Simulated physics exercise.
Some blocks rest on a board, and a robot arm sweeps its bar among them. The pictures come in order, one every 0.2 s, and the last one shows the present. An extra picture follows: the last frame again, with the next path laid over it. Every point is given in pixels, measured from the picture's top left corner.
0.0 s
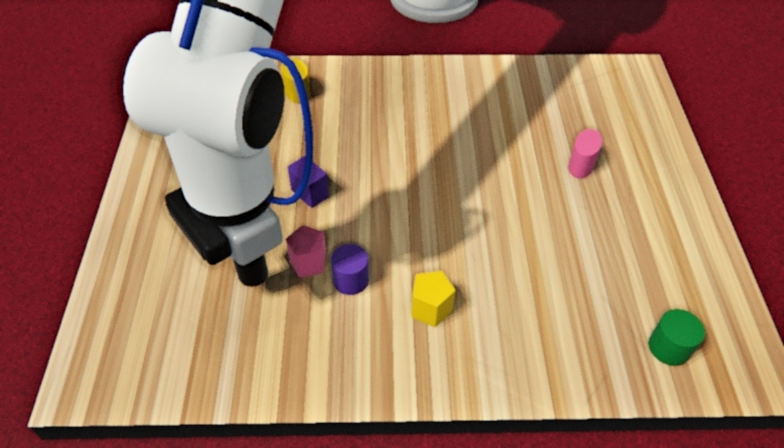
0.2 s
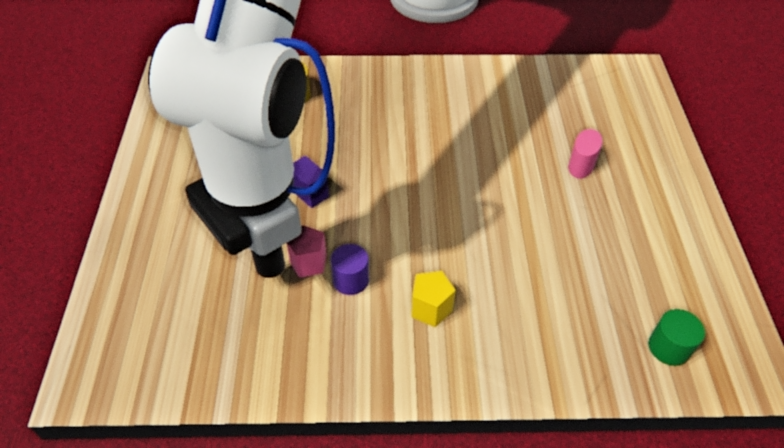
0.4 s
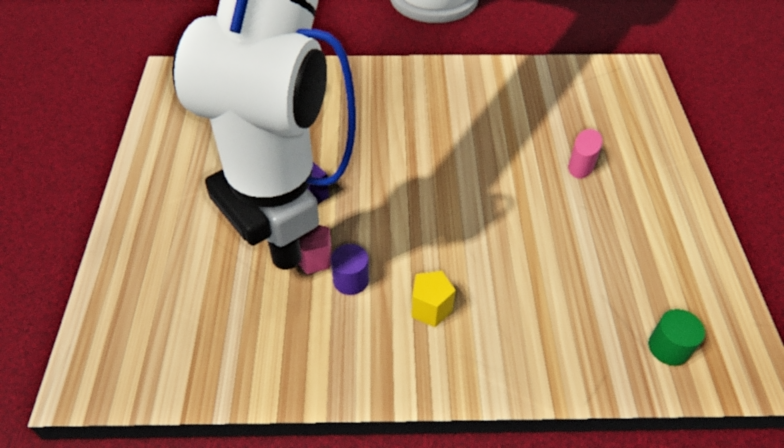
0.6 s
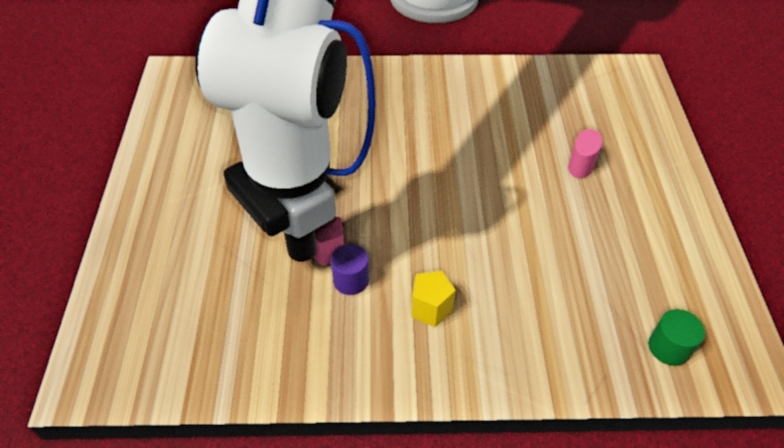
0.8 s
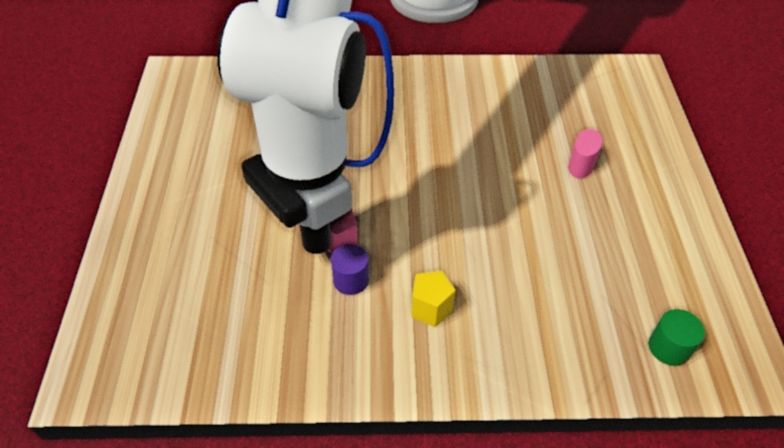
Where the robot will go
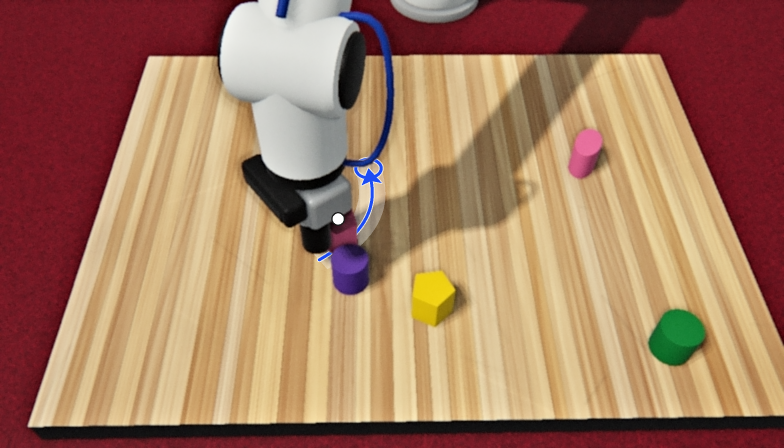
A white robot arm with a black bar reaches over a striped wooden board on a red surface, seen from above by a still camera. On the board are a pink five-sided block beside a purple cylinder, another purple block behind, yellow blocks, and pink and green cylinders at right. The arm sweeps right and slightly away, pushing the five-sided block a short way behind the unmoving purple cylinder.
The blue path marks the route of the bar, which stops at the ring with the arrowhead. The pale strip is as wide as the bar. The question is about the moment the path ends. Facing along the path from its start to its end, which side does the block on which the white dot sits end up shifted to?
The shift is rightward.
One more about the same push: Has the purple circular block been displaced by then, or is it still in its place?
It will be resting on its spot.
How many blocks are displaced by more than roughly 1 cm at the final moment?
My count: 1.
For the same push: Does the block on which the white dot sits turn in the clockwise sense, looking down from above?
Final answer: Yes.
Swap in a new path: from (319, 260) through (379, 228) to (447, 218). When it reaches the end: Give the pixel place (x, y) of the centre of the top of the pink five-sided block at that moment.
My best guess is (393, 179).
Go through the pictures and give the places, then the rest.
In the first frame, bar tip (254, 275); block tops, pink five-sided block (306, 240); purple circular block (350, 258).
In the second frame, bar (270, 266); blocks unchanged.
In the third frame, bar (287, 258); pink five-sided block (312, 236).
In the fourth frame, bar (302, 251); pink five-sided block (325, 227).
In the fifth frame, bar (317, 243); pink five-sided block (338, 219); purple circular block (350, 258).
Path on the board, from (319, 260) over (355, 234) and (372, 201) to (369, 168); the dot is on the pink five-sided block.
On the path given first. One third of the way, bar (354, 216); pink five-sided block (373, 192).
Two thirds of the way, bar (371, 183); pink five-sided block (396, 165), turned 30° clockwise.
At the end, bar (368, 151); pink five-sided block (400, 160), turned 45° clockwise; purple circular block in place.
